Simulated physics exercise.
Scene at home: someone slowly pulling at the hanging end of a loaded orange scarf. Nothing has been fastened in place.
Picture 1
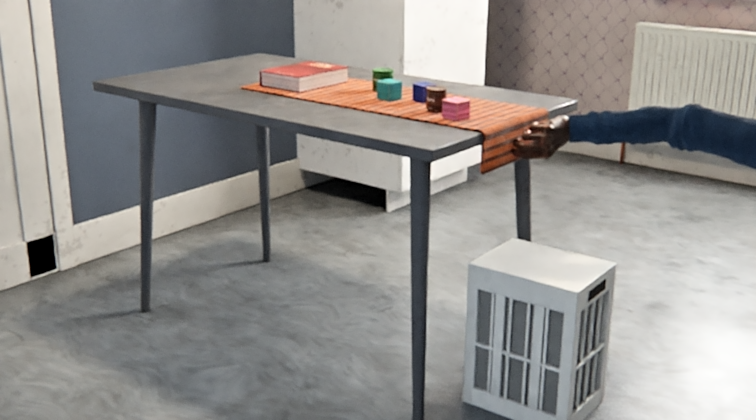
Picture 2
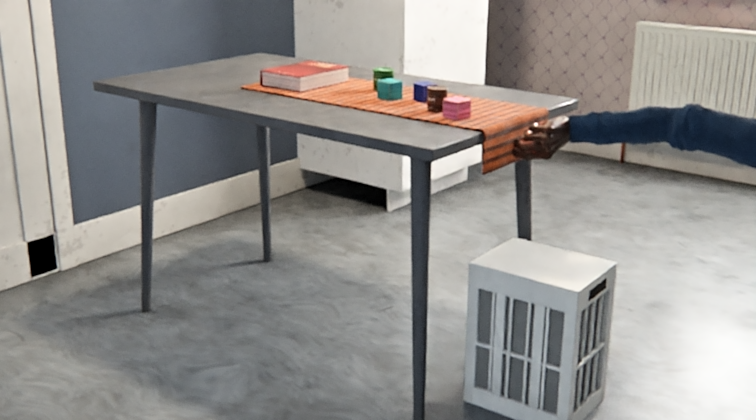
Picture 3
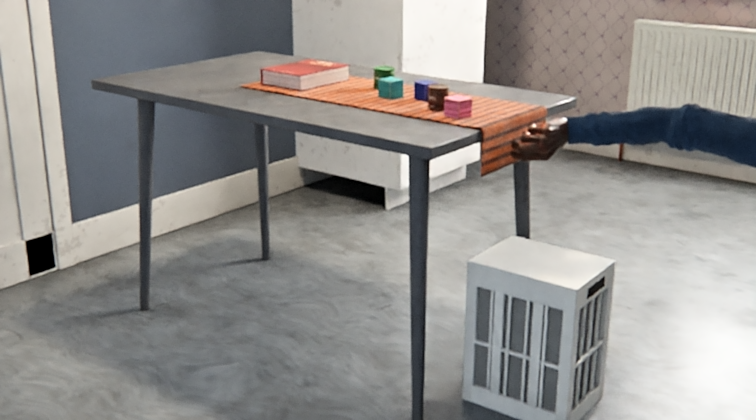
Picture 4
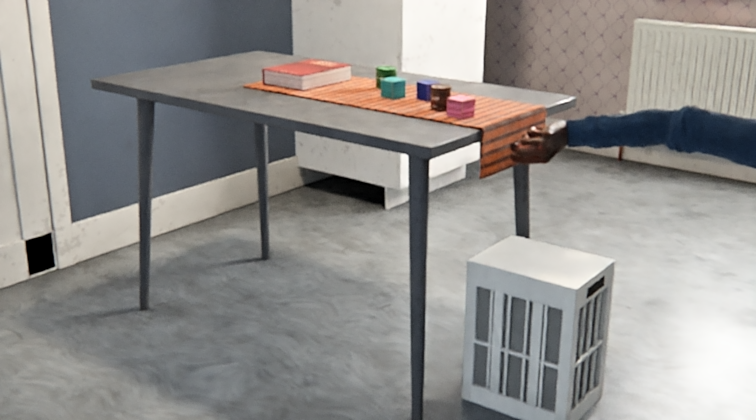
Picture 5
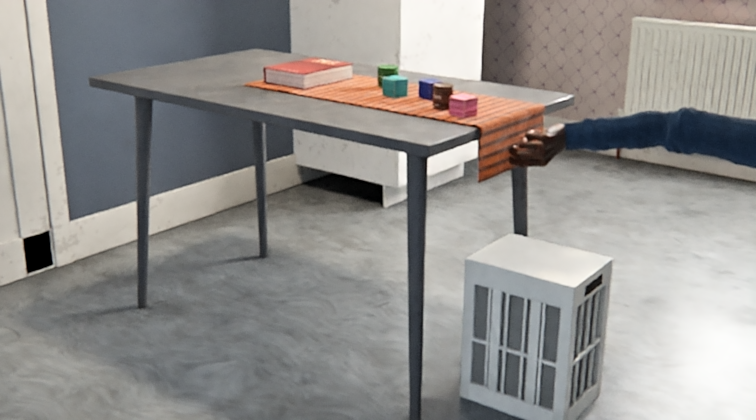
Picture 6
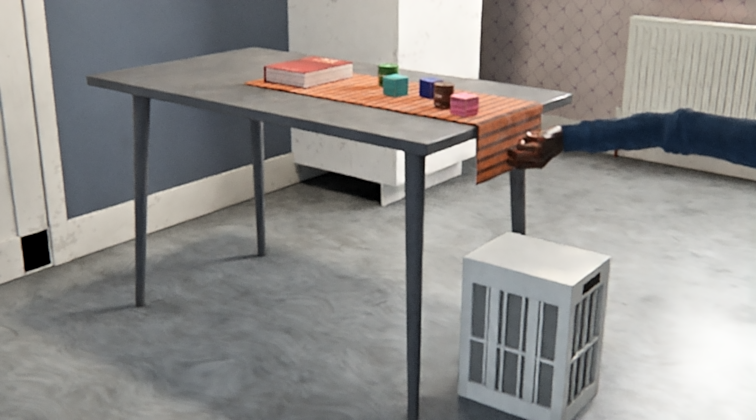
A hand reaching in from the right slowly pulled the hanging end of an orange striped cloth slightly downward, and the small colourful cubes and pots on it crept a little toward the table's edge.
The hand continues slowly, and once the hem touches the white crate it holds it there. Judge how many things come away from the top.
Two things come away.
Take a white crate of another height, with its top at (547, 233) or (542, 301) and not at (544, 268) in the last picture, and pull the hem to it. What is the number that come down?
Over the edge: 1, then 3.
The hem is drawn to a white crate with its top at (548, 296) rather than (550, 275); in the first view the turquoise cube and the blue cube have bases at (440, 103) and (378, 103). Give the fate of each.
Outcome: Turquoise cube is gone; blue cube keeps its perch.
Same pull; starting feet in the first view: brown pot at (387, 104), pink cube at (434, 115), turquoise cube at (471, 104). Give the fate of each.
Here's what happens: The brown pot remains aboard, the pink cube leaves its perch, the turquoise cube leaves its perch.
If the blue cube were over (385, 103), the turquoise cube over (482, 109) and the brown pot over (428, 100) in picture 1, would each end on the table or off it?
Blue cube: Still up. Turquoise cube: Gone off. Brown pot: Still up.
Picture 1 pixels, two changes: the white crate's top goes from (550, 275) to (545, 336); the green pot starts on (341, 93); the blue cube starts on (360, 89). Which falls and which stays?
The green pot stays put, the blue cube stays put.
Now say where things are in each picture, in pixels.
In the first picture, hem (482, 174); pink cube (457, 100); brown pot (437, 88); blue cube (425, 84); turquoise cube (389, 81); green pot (383, 70); top of the crate (550, 275).
In the second picture, hem (483, 175); pink cube (457, 99).
In the third picture, hem (482, 176); brown pot (438, 86).
In the fourth picture, hem (480, 179); blue cube (429, 82); top of the crate (548, 272).
In the fifth picture, hem (479, 183); turquoise cube (395, 78).
In the sixth picture, hem (477, 185); pink cube (465, 96); brown pot (445, 84); blue cube (432, 79); turquoise cube (396, 77); green pot (389, 65).
Early on, hem near (509, 201); all still up.
Midway, hem near (508, 224); pink cube gone.
Near the end, hem on the crate; pink cube and brown pot gone.
Finally, hem on the crate; pink cube and brown pot gone. The table loses two.
